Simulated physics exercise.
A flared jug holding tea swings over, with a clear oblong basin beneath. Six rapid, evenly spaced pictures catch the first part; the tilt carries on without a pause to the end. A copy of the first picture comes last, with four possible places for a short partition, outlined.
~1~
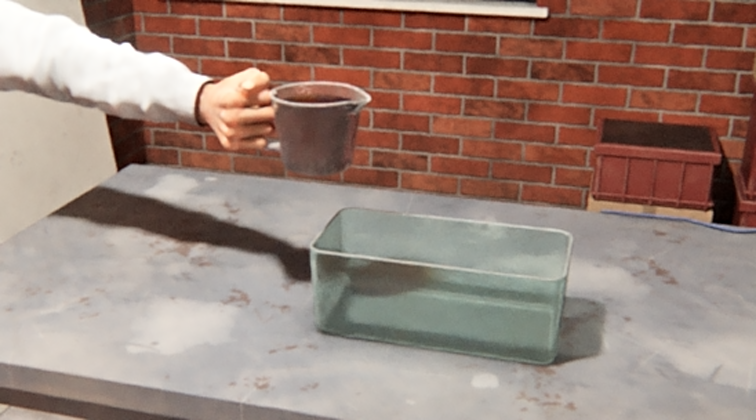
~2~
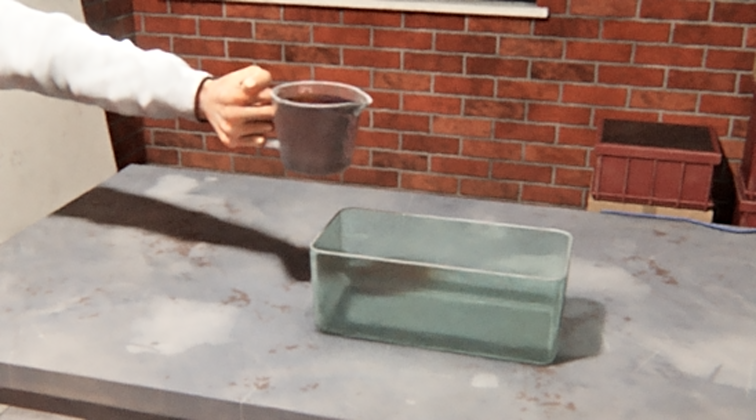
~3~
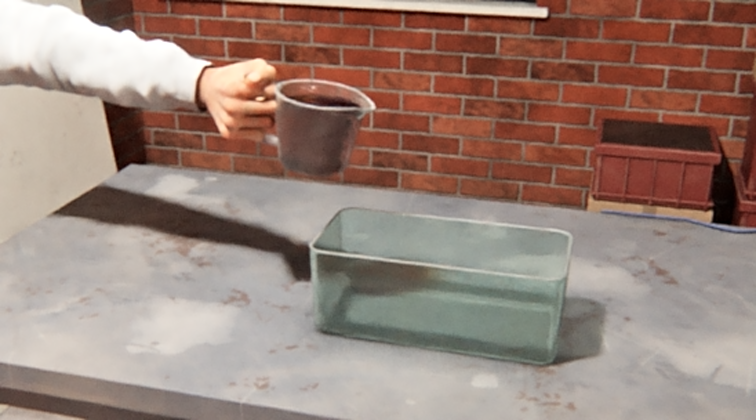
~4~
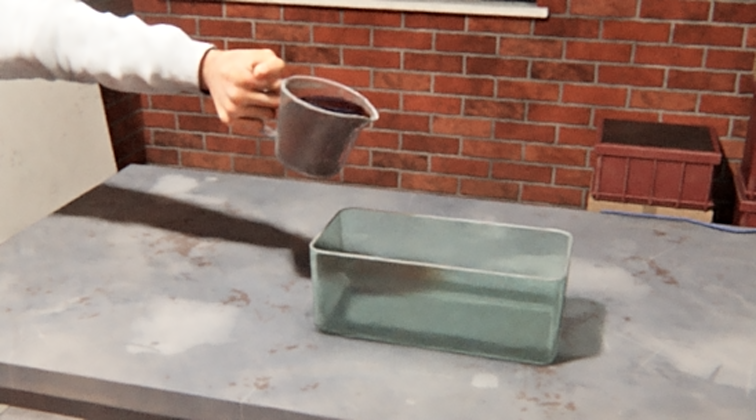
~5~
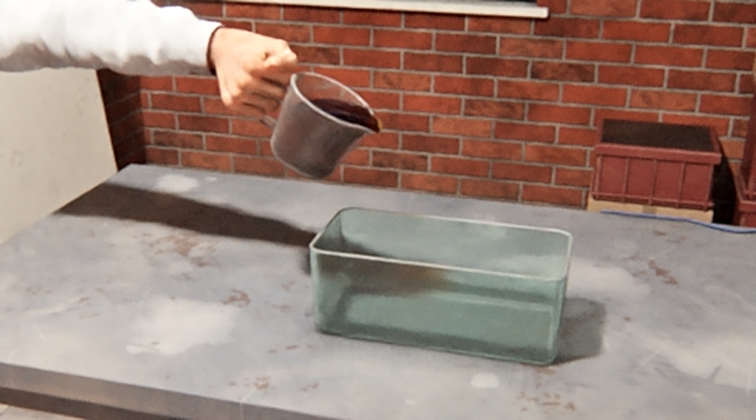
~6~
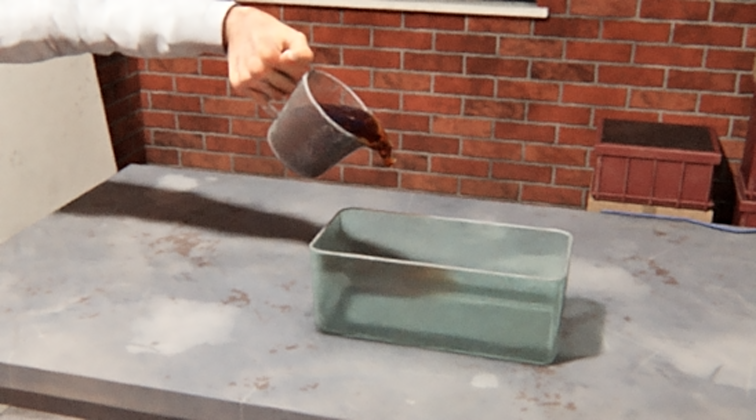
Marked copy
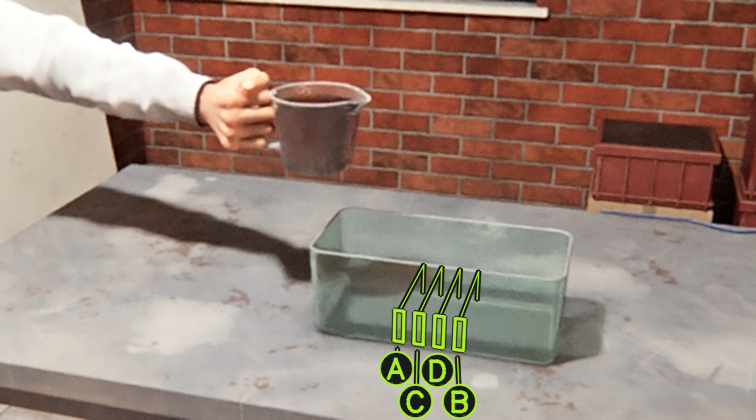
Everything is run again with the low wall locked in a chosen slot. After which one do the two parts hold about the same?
A works best here.
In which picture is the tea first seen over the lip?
In picture 5.
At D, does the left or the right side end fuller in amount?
The left side.
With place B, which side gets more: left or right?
The left side.
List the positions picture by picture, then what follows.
Upright, lip at (369, 100); basin from (315, 327) to (556, 362); nothing has left yet, in the first frame.
Tipped about 2°, lip at (370, 102); nothing has left yet, in the second frame.
Tipped about 8°, lip at (373, 108); nothing has left yet, in the third frame.
Tipped about 17°, lip at (376, 118); nothing has left yet, in the fourth frame.
Tipped about 29°, lip at (378, 131); tea is over the lip, down to (378, 131), in the fifth frame.
Tipped about 43°, lip at (377, 145); tea is over the lip, down to (389, 163), in the sixth frame.
On the marked copy, A at (397, 348); B at (457, 357); C at (417, 351); D at (437, 354).
With A, about 55 % ends left of the wall and 44 % right of it.
With B, about 94 % ends left of the wall and 5 % right of it.
With C, about 86 % ends left of the wall and 11 % right of it.
With D, about 92 % ends left of the wall and 5 % right of it; 3 % is lost outside.
